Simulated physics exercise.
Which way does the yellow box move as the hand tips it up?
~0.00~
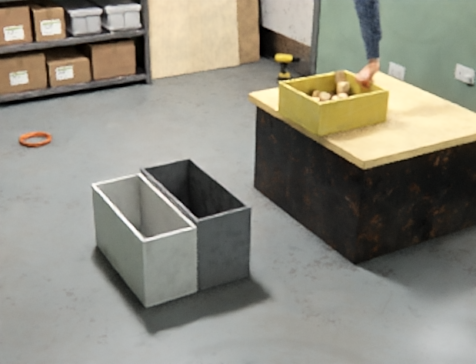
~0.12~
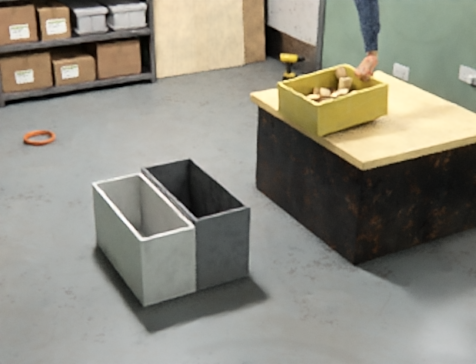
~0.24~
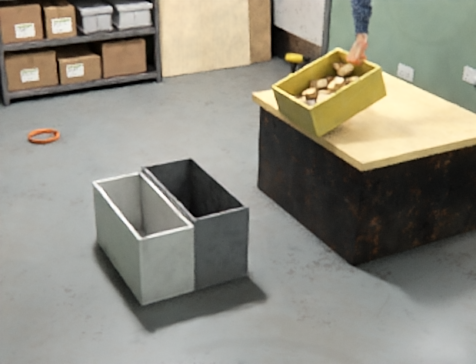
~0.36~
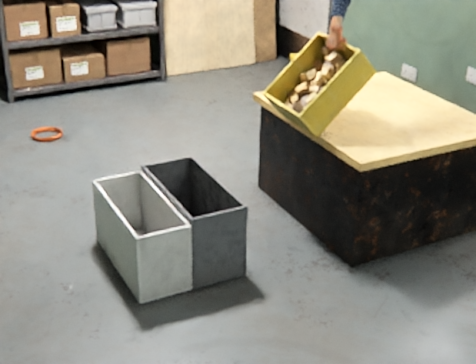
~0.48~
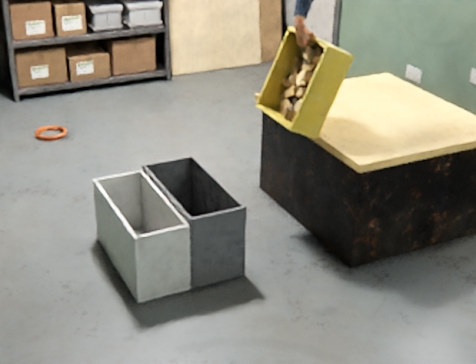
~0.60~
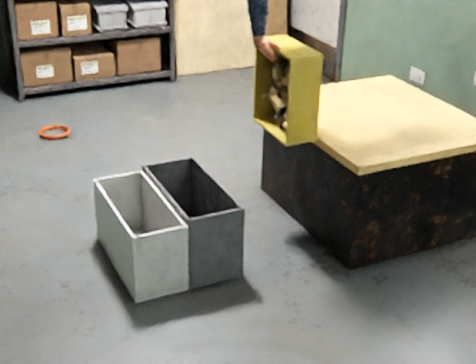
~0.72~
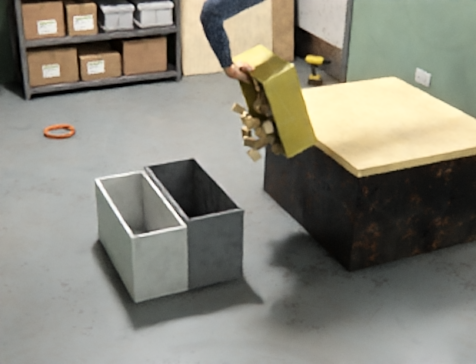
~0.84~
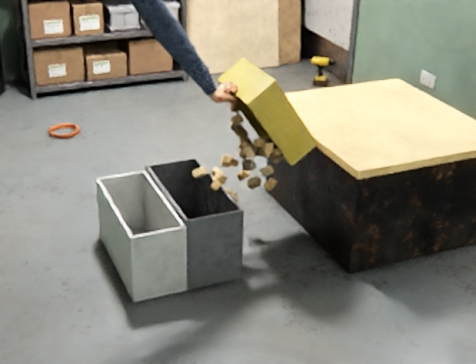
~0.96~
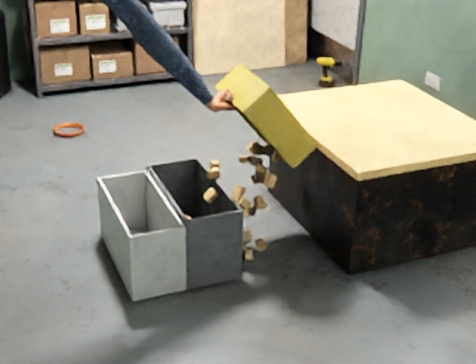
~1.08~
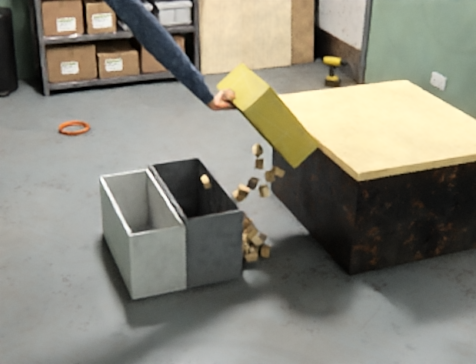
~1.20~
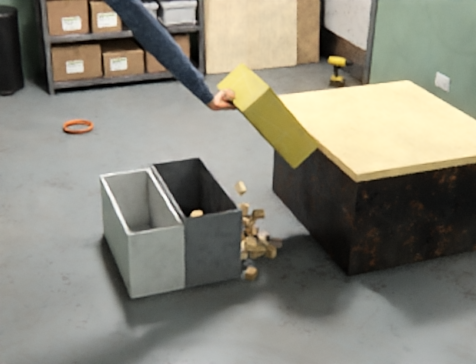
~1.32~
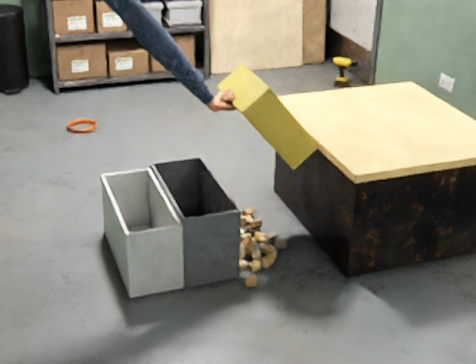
The yellow box moves to the left, over the edge of the bench and toward the two containers.
The footage shows a hand tipping a yellow box of wooden blocks off a bench toward two empty containers, one dark grey and one pale. The blocks tumble out, a few dropping into the grey container, and most end up piled on the floor beside it, short of the pair.
